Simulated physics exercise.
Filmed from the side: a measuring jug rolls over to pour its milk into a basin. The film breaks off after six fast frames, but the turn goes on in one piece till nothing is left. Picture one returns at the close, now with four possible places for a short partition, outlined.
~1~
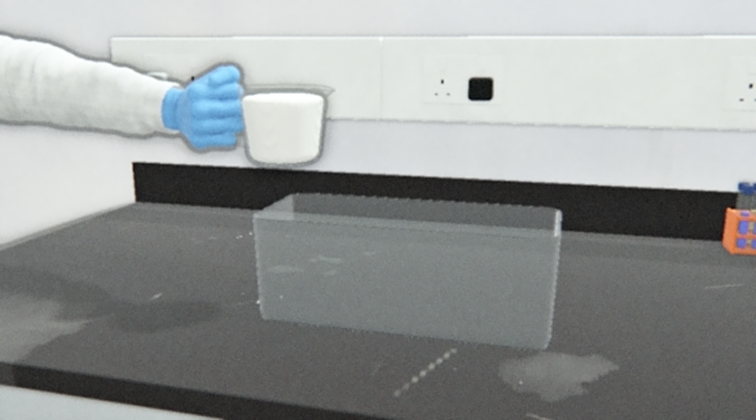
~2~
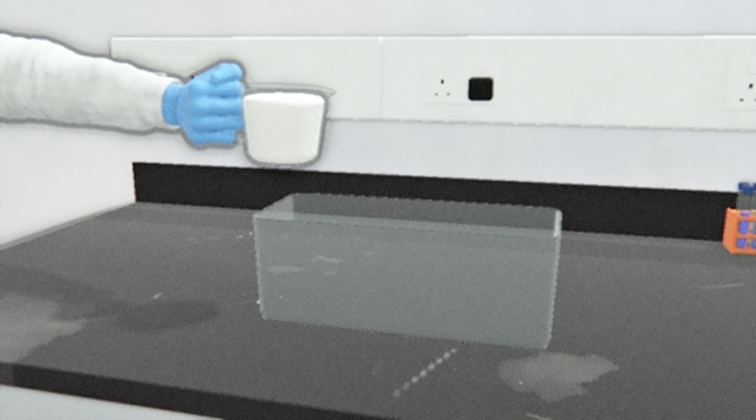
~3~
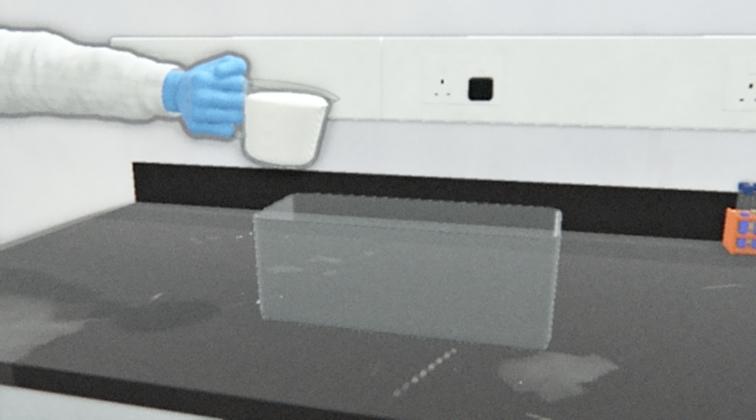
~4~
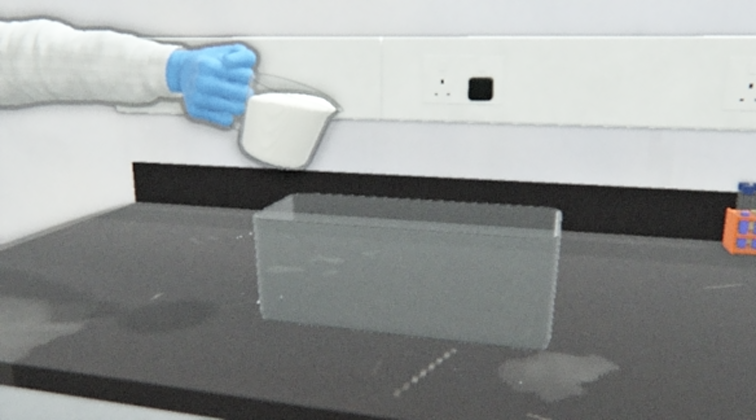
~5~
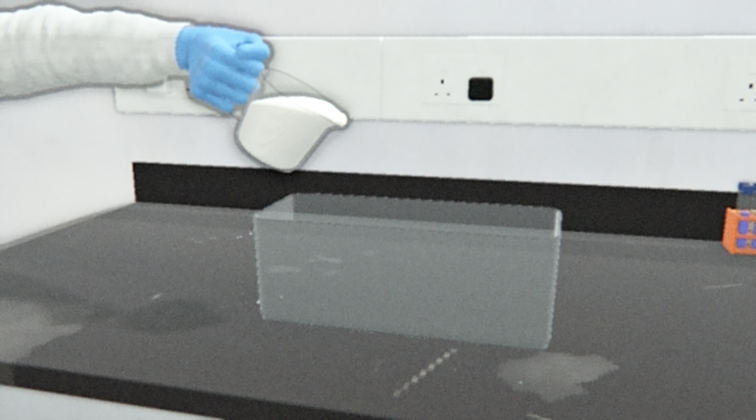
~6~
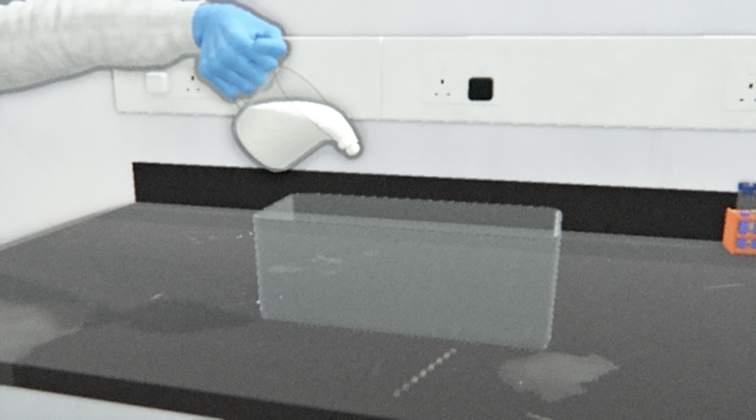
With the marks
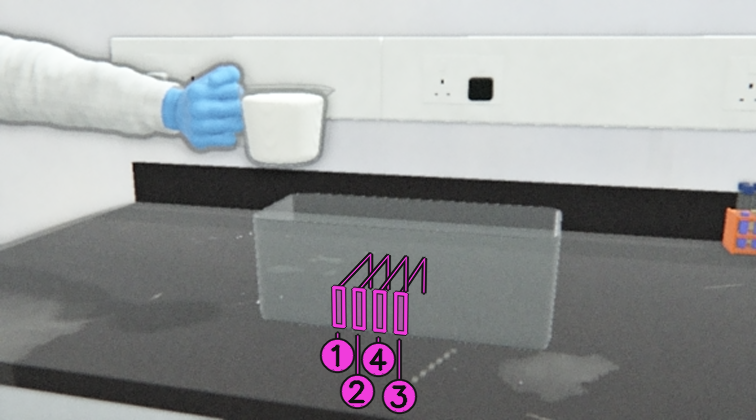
At first, a blue-gloved hand holds a clear measuring jug of white milk upright above the left side of an empty, transparent basin on a dark bench. The hand then rolls the jug over to the right, gradually at first and then more steeply, until milk slips over the lip.
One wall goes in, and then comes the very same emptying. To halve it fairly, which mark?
The best place is 2.
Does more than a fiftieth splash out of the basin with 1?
No.
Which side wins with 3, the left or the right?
The left side.
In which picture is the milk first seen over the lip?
Picture 5.
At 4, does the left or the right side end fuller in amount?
The left one.
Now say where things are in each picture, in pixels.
The first picture shows upright, lip at (334, 90); basin from (262, 317) to (549, 349); nothing has left yet.
The second picture shows tipped about 2°, lip at (335, 92); nothing has left yet.
The third picture shows tipped about 9°, lip at (338, 99); nothing has left yet.
The fourth picture shows tipped about 20°, lip at (342, 111); nothing has left yet.
The fifth picture shows tipped about 33°, lip at (343, 126); milk is over the lip, down to (343, 126).
The sixth picture shows tipped about 47°, lip at (341, 142); milk is over the lip, down to (352, 151).
On the marked copy, 1 at (337, 333); 2 at (357, 335); 3 at (399, 340); 4 at (378, 338).
If 1 is chosen, about 10 % ends left of the wall and 89 % right of it.
If 2 is chosen, about 52 % ends left of the wall and 48 % right of it.
If 3 is chosen, about 93 % ends left of the wall and 5 % right of it.
If 4 is chosen, about 92 % ends left of the wall and 7 % right of it.
